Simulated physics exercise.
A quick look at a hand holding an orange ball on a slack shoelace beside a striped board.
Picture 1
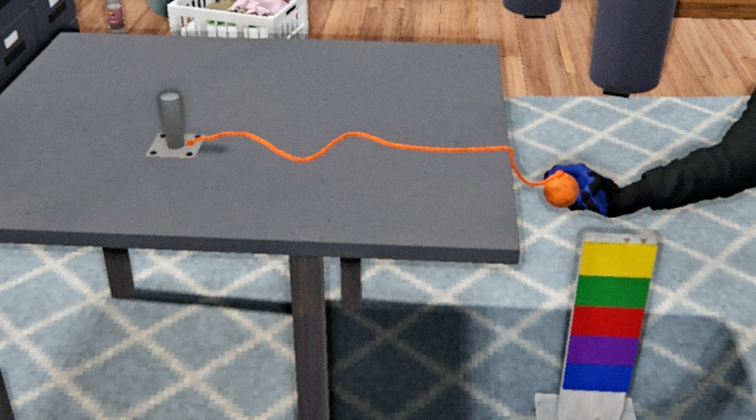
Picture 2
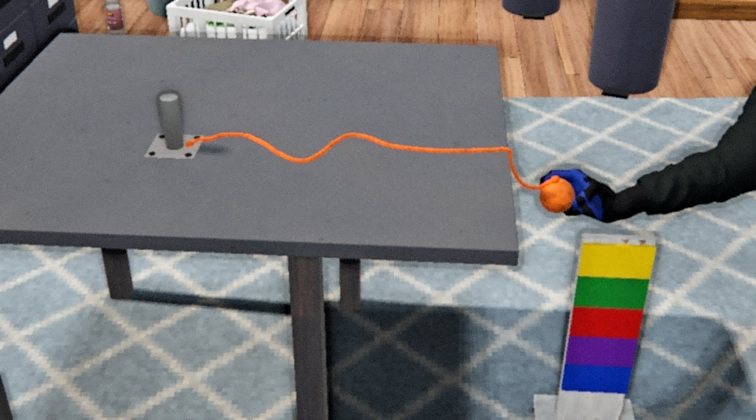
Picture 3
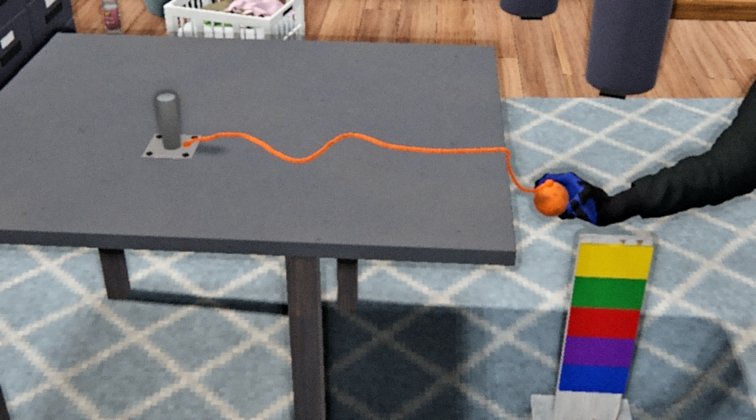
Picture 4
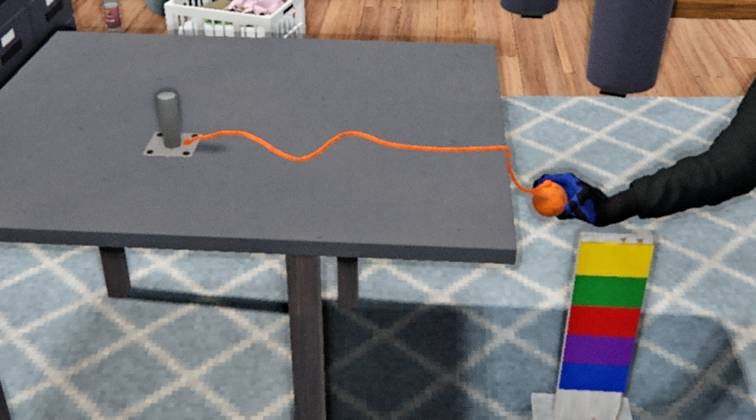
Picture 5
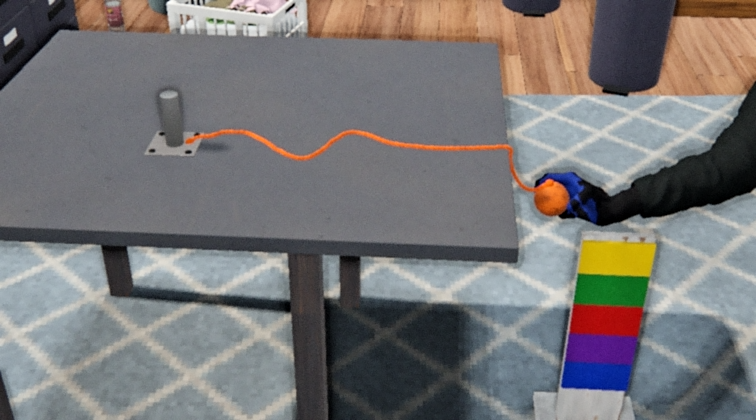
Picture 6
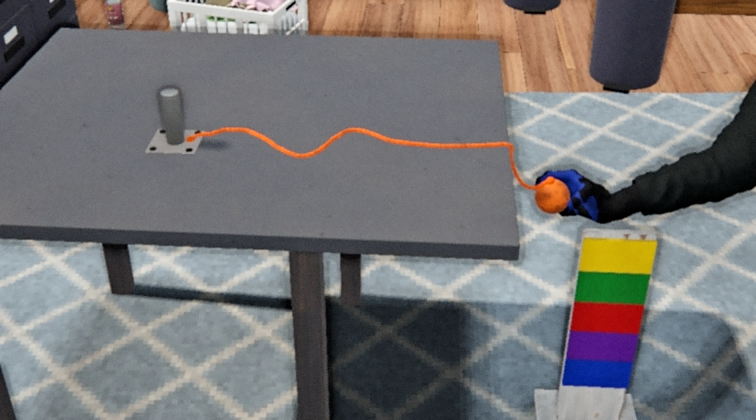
A gloved hand holding an orange ball on a slack shoelace barely moves beside a table.
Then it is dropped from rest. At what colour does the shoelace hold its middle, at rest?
Its centre hangs level with the green band.
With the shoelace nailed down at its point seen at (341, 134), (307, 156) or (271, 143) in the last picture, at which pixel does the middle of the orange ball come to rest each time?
Try by try, around (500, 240), (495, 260) and (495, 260).
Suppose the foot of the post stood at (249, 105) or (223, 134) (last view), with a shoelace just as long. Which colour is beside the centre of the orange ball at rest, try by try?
Try by try: Red; red.
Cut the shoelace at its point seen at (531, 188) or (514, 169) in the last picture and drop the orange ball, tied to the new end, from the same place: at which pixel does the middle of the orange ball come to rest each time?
About (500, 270) and (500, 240).
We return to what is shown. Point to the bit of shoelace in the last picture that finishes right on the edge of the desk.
Near (448, 146).
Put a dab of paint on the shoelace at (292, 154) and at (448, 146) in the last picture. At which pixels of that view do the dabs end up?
Near (323, 142) and (510, 151).
Soon after, ball near (527, 271); level with green.
Then, ball near (469, 275); level with green.
Further on, ball near (500, 281); level with green.
At rest, ball near (501, 282); level with green. Its middle rests at the green band.
